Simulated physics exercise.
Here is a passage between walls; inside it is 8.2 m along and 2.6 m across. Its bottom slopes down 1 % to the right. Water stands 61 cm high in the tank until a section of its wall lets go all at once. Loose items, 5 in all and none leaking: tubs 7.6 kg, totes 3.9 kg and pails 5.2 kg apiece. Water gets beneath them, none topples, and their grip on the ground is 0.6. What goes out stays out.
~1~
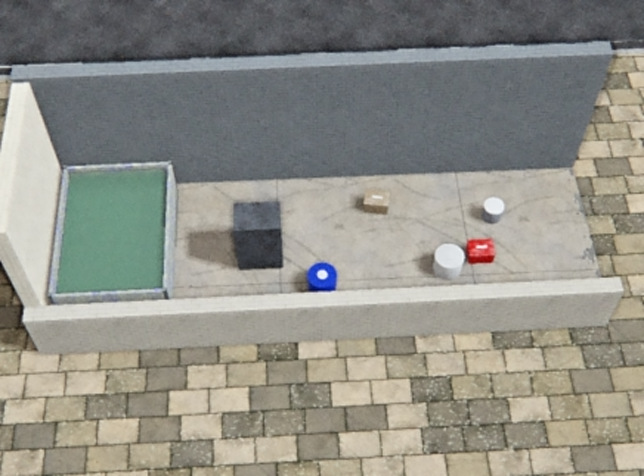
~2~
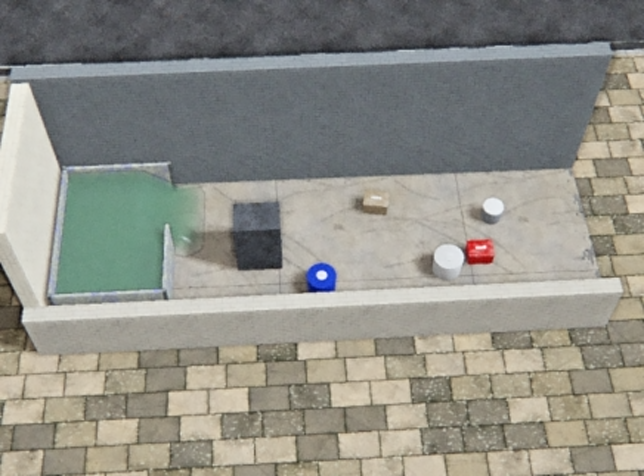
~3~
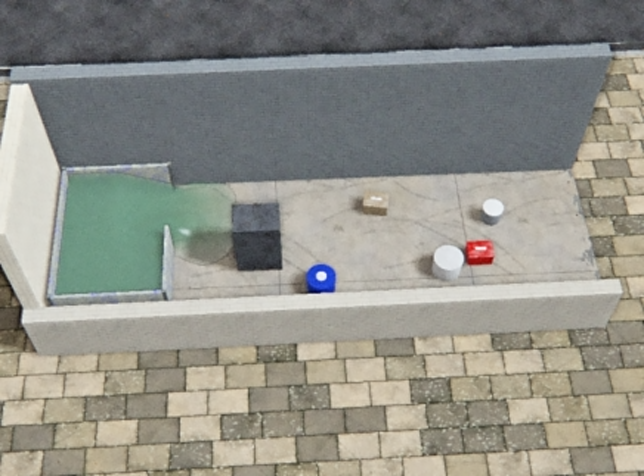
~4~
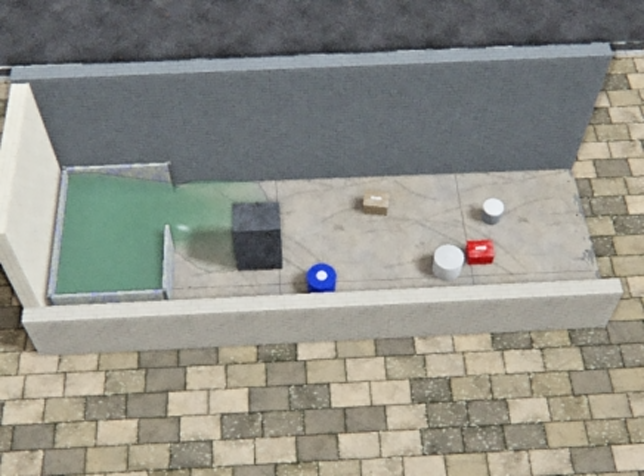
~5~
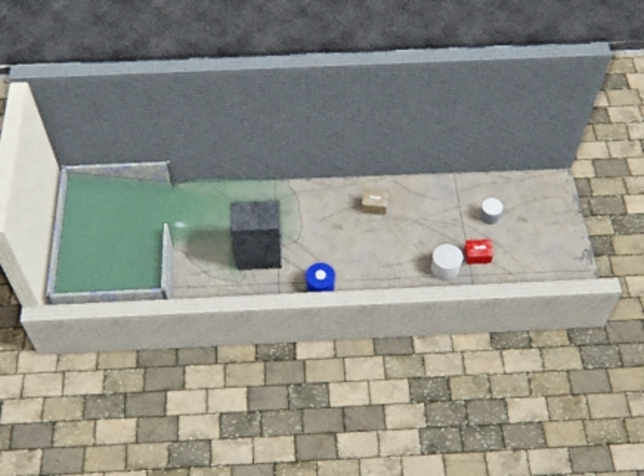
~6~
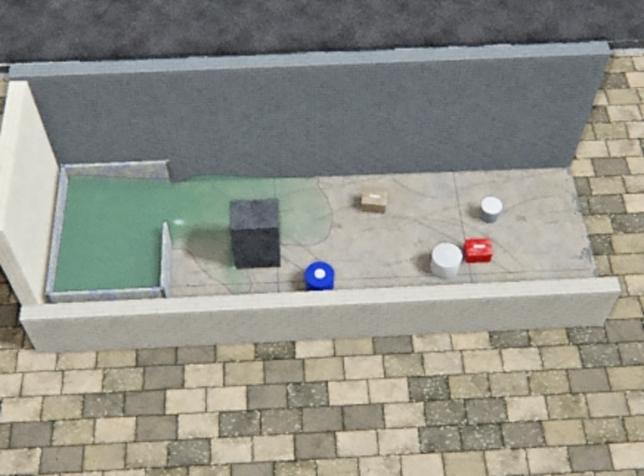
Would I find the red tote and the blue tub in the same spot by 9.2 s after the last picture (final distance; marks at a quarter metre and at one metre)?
Red tote travels far; blue tub stays put.
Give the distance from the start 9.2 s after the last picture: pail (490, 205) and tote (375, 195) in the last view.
In that order: Washed out, gone out.
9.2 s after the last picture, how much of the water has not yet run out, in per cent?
Some 34 per cent remains.
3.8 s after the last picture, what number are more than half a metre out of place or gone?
4 of them.
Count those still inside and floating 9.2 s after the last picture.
At that moment 0.
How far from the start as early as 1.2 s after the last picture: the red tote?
Roughly 5 cm by then.
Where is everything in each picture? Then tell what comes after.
The red tote at (481, 247), on the bottom; the blue tub at (322, 275) rests on the ground; water covers 3.6 m2; 0 of 5 have shifted, in the first picture.
The red tote at (481, 248) rests on the ground; the blue tub at (321, 276), on the bottom; 4.2 m2 under water; 0 of 5 have shifted, in the second picture.
The red tote at (481, 249), on the bottom; the blue tub at (321, 276) rests on the ground; water covers 5.0 m2; 0 of 5 have shifted, in the third picture.
The red tote at (481, 248), on the bottom; the blue tub at (321, 276), on the bottom; 5.8 m2 under water; 0 of 5 have shifted, in the fourth picture.
The red tote at (480, 248), on the bottom; the blue tub at (320, 275), on the bottom; water covers 6.4 m2; 0 of 5 have shifted, in the fifth picture.
The red tote at (479, 247), on the bottom; the blue tub at (320, 274), on the bottom; water covers 7.1 m2; 0 of 5 have shifted, in the sixth picture.
Then, 1.2 s after the last picture the red tote is near (482, 248), 0.1 m from its start, aground; the blue tub is near (320, 274), 0.0 m from its start, aground; 0 of 5 are out; 1 afloat.
Then, 3.8 s after the last picture the red tote has gone out; the blue tub is near (320, 274), 0.0 m from its start, aground; 4 of 5 are out; 0 afloat.
Then, 6.2 s after the last picture the red tote has gone out; the blue tub is near (320, 274), 0.0 m from its start, aground; 4 of 5 are out; 0 afloat.
Then, 9.2 s after the last picture the red tote has gone out; the blue tub is near (320, 274), 0.0 m from its start, aground; 4 of 5 are out; 0 afloat.
